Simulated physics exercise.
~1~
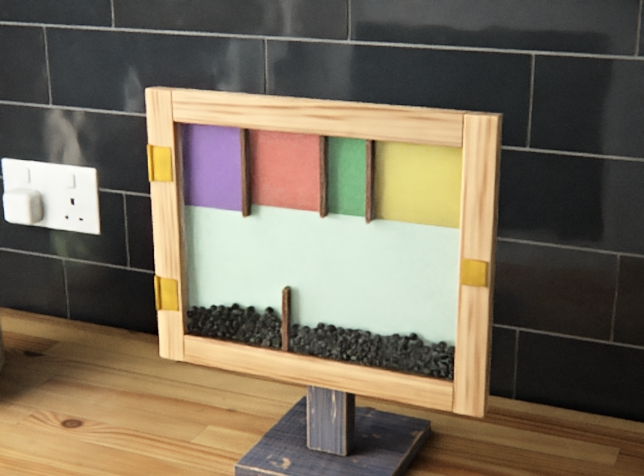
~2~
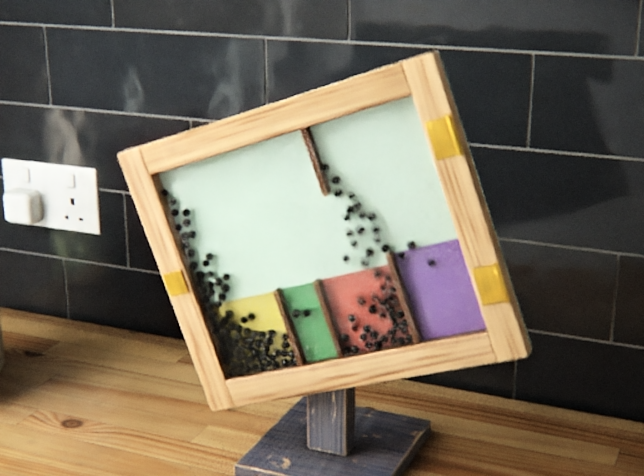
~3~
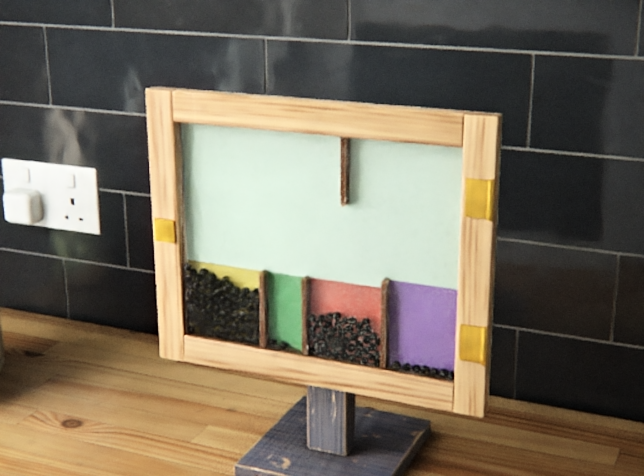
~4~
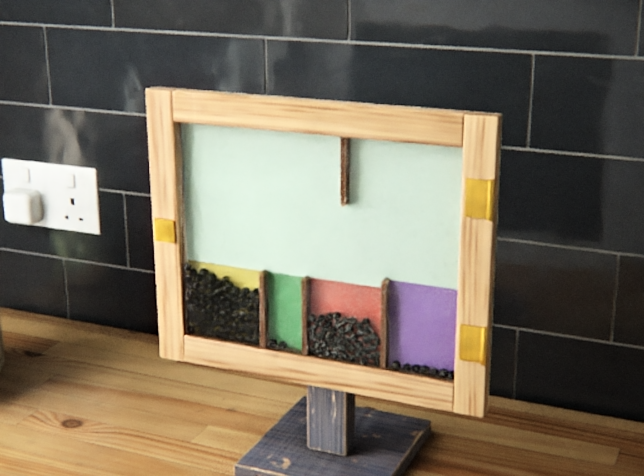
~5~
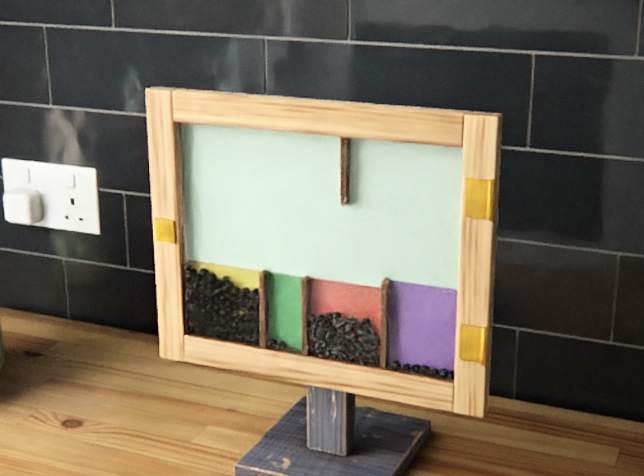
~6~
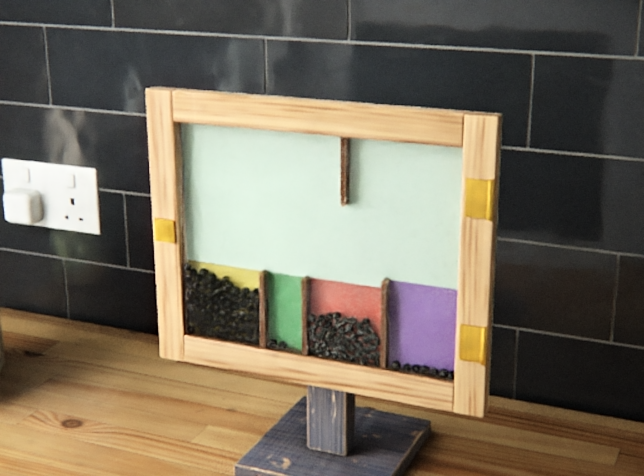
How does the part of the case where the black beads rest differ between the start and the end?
At the start the beads lie along the plain edge opposite the coloured pockets. At the end that edge is on top, and the beads rest in the pockets at the bottom, mostly in the yellow and red ones.
